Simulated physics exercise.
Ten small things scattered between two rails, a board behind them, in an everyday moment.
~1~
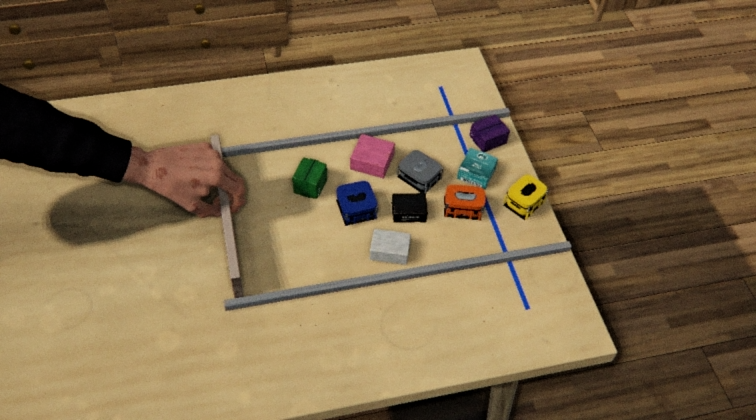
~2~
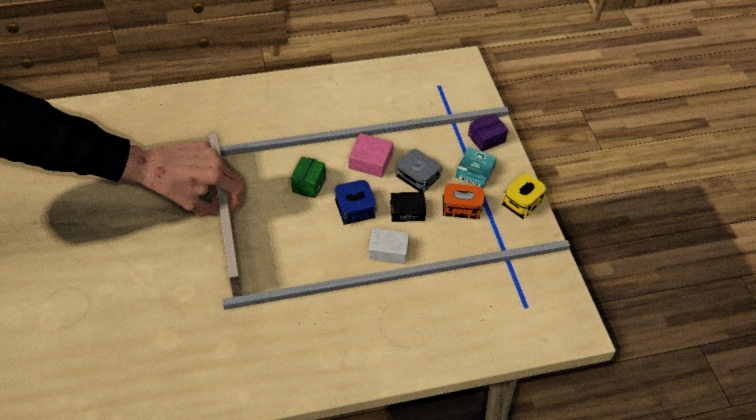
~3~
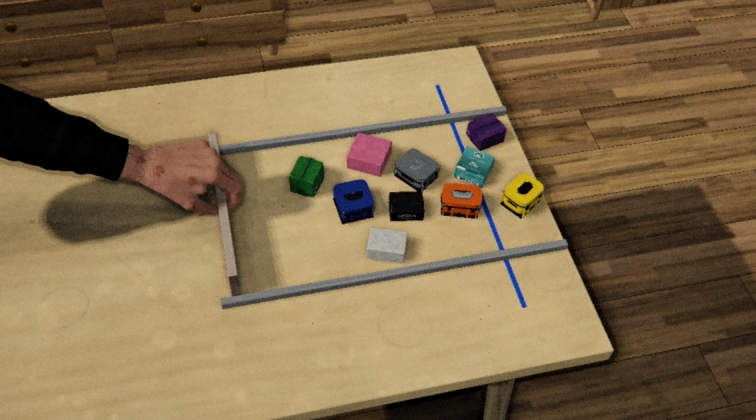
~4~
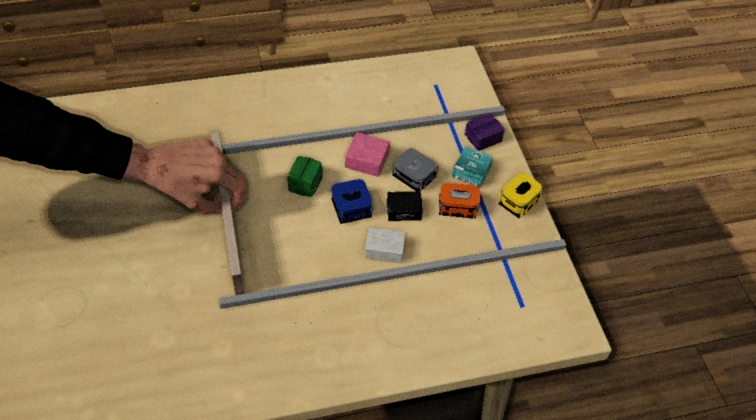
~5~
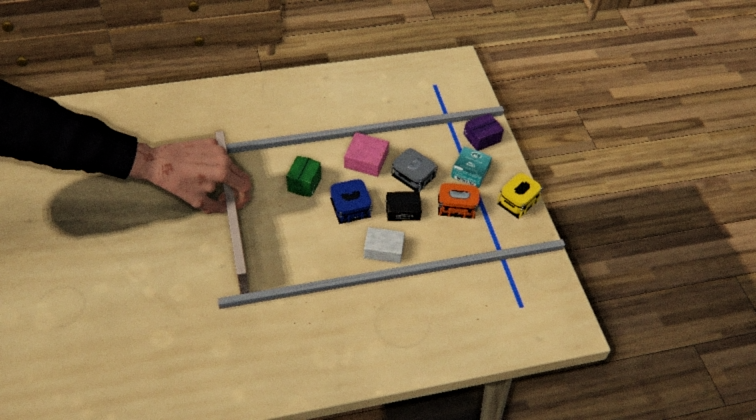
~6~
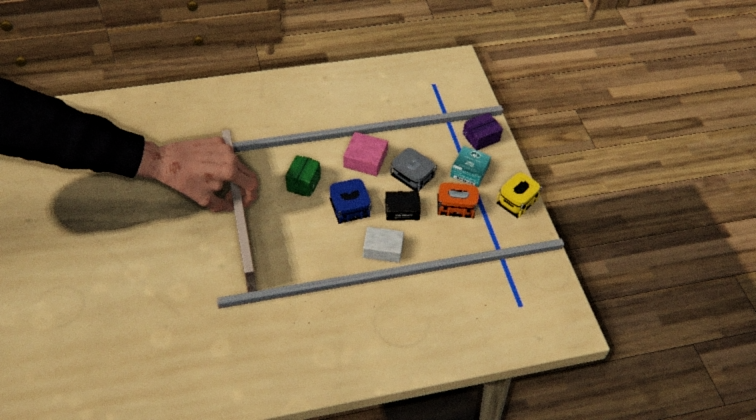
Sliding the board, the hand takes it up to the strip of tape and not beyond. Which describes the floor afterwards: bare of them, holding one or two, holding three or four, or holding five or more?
From what happens, the ones that come off the end make three or four in total.
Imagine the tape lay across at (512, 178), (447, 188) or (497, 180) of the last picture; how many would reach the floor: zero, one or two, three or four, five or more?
Lab note - count at each of the three spots: Five or more; 1 or 2; at least five.
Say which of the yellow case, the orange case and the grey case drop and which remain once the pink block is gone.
Yellow case down; orange case down; grey case still up.
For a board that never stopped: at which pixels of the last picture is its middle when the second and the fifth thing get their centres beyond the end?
At (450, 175) for the second, at (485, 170) for the fifth.
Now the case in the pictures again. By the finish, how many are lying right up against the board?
Well, it touches 4.
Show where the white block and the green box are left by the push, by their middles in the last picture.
Listed as asked: First (507, 219), and then (478, 155).
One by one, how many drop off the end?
Exactly 3.
Soon after, none off yet; yellow case at rest near (519, 195); purple box at rest near (483, 132); turquoise box at rest near (471, 166).
Then, none off yet; yellow case moved a little near (535, 194); purple box at rest near (483, 132); turquoise box moved a little near (482, 163).
At rest, the number that fall off is three or four; fallen, orange case, turquoise box and yellow case.
